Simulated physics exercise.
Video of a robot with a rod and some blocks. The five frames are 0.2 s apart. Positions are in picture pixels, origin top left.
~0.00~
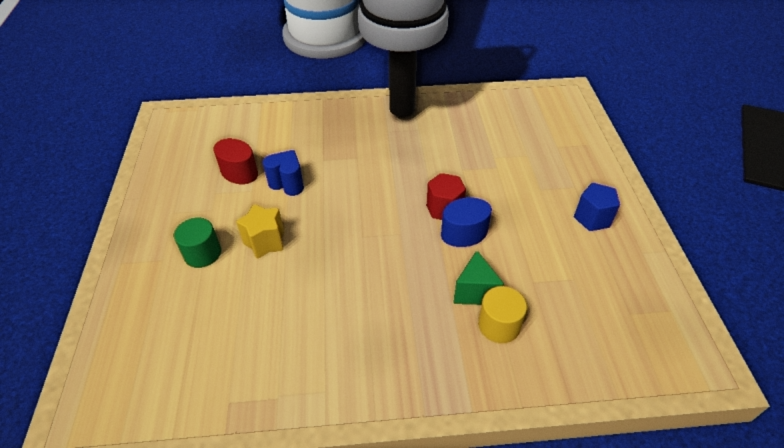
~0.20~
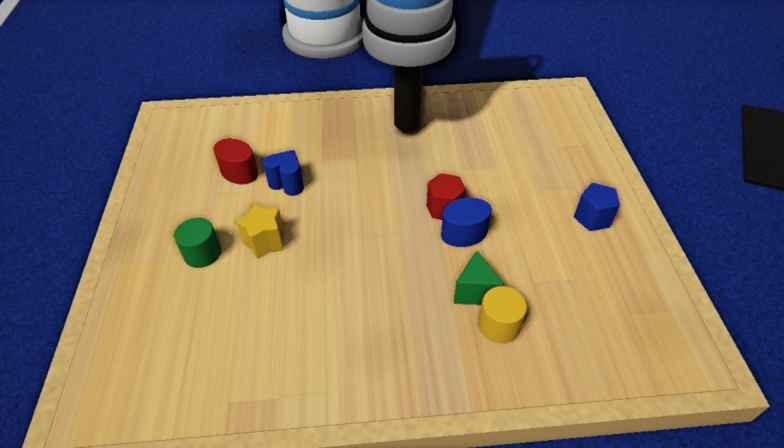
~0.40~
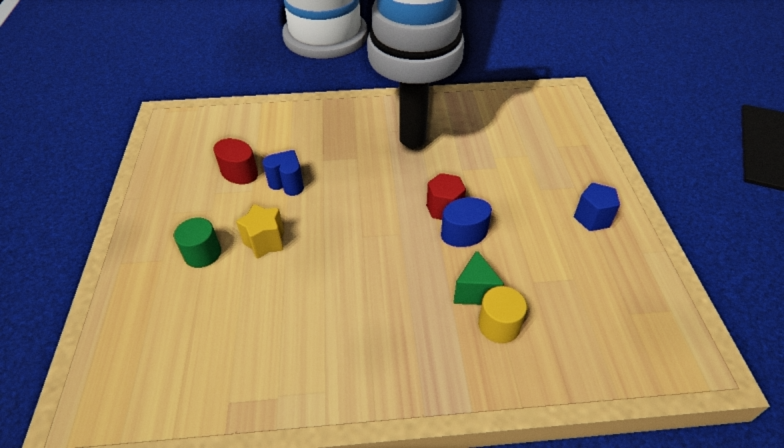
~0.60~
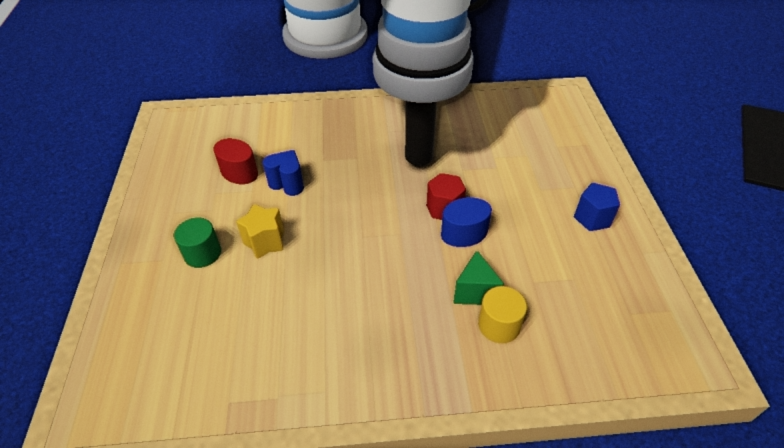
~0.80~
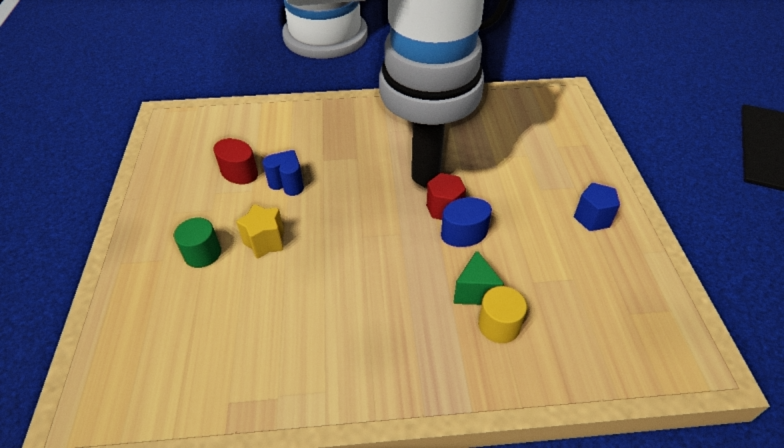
On a wooden board, a robot's black rod moves down toward the still red hexagon.
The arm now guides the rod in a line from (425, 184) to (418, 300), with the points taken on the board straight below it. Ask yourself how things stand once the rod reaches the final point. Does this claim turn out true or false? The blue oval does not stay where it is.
The statement is true.
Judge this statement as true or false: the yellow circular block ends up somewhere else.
False.
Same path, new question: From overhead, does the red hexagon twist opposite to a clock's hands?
In short: Yes.
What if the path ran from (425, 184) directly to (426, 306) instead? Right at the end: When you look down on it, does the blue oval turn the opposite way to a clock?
I expect so.
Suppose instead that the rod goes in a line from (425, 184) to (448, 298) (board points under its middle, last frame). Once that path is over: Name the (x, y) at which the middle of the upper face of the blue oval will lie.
The centre of its top face lies at (522, 247).
On the path given first. One third of the way, rod at (423, 211); red hexagon at (456, 205), turned 25° anticlockwise; blue oval at (486, 226).
Two thirds of the way, rod at (421, 250); red hexagon at (458, 208), turned 40° anticlockwise; blue oval at (491, 228).
At the end, rod at (419, 293); red hexagon at (458, 208), turned 40° anticlockwise; blue oval at (491, 228); green three-sided block in place; yellow circular block in place.
